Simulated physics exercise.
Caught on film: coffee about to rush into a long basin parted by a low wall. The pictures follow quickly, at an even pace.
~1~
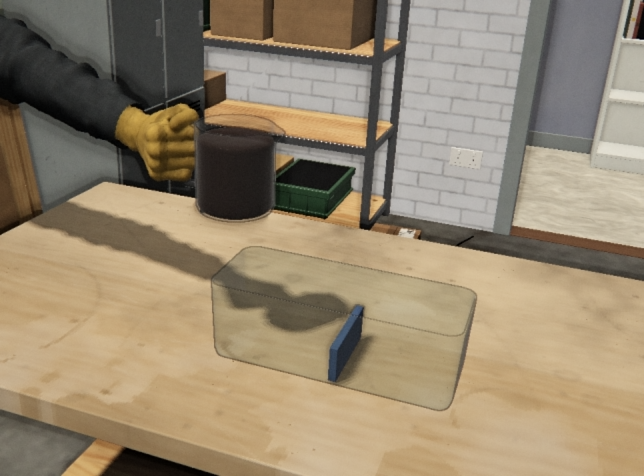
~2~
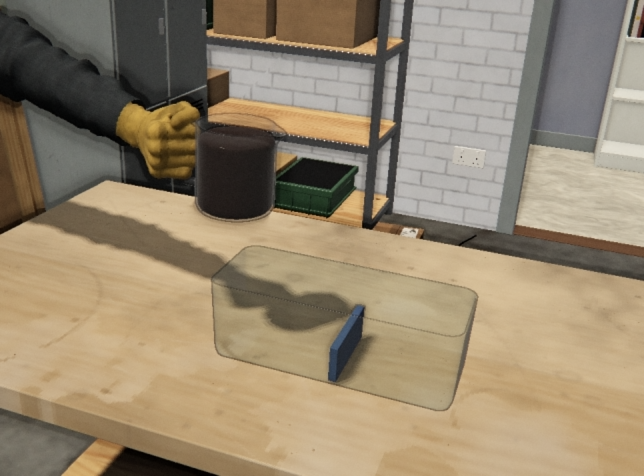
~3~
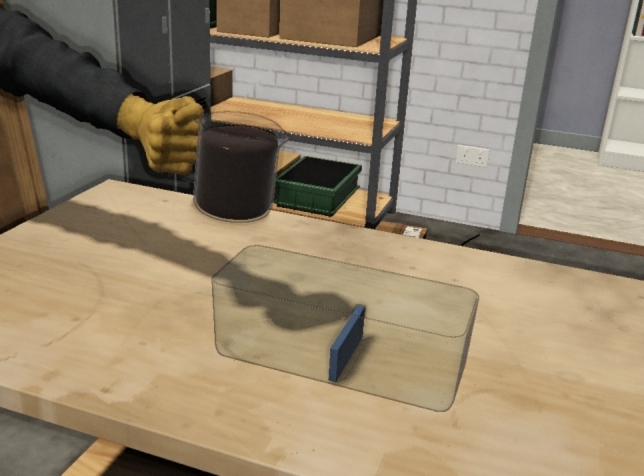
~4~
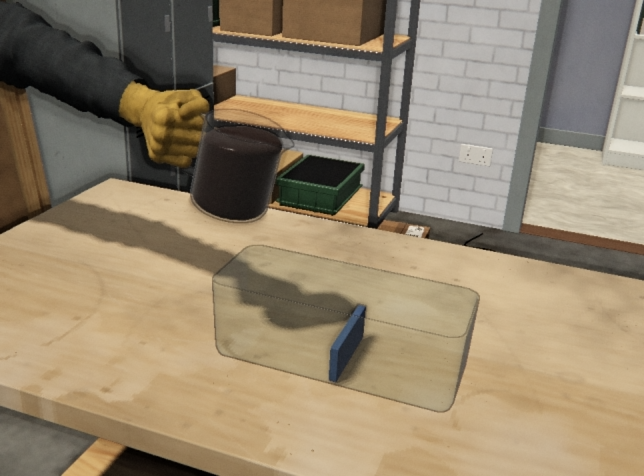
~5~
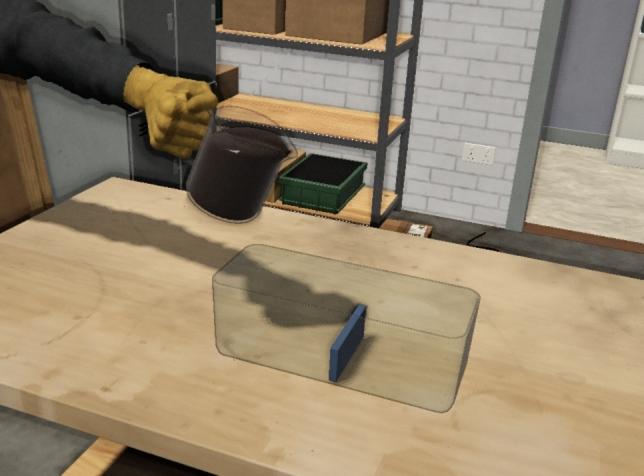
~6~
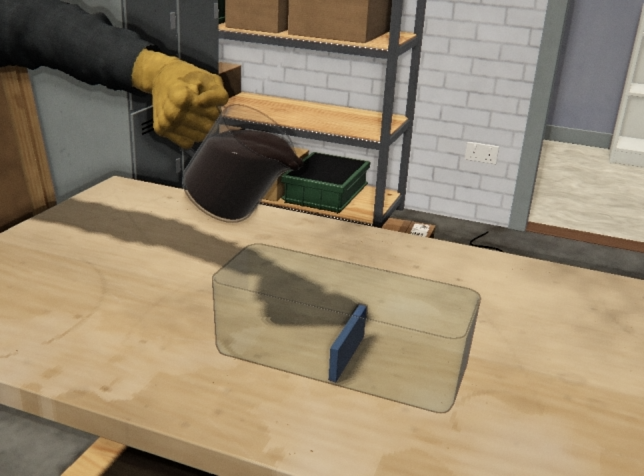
In a workshop, a yellow-gloved hand holds a clear container of dark coffee upright above a wooden table, behind a long transparent basin with a low blue wall inside, then tilts it steadily rightward as the coffee shifts toward the rim.
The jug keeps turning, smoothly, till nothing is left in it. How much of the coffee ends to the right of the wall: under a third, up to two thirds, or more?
The share right of the wall is not even a third.
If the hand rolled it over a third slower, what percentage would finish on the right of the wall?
Some 5 per cent.
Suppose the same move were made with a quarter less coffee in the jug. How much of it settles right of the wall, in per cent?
Some 5 per cent.
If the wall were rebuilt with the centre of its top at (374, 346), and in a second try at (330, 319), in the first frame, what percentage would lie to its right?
About 20 and 25 per cent.
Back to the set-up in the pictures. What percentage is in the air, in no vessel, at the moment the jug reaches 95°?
About 25 per cent.
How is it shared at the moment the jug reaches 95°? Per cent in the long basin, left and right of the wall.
Near 15 on the left, 0 on the right.
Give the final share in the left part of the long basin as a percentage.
Near 90 %.
A moment on, the tilt is 95° and 57 per cent is still to pour, 16 is left of the wall and 1 right of it.
Next, the tilt is 110° and 13 per cent is still to pour, 70 is left of the wall and 1 right of it.
Then the tilt is 110° and 1 per cent is still to pour, 86 is left of the wall and 3 right of it.
Later the tilt is 110° and 0 per cent is still to pour, 90 is left of the wall and 3 right of it.
In the end 90 per cent lies left of the wall, 4 right of it and 7 outside.
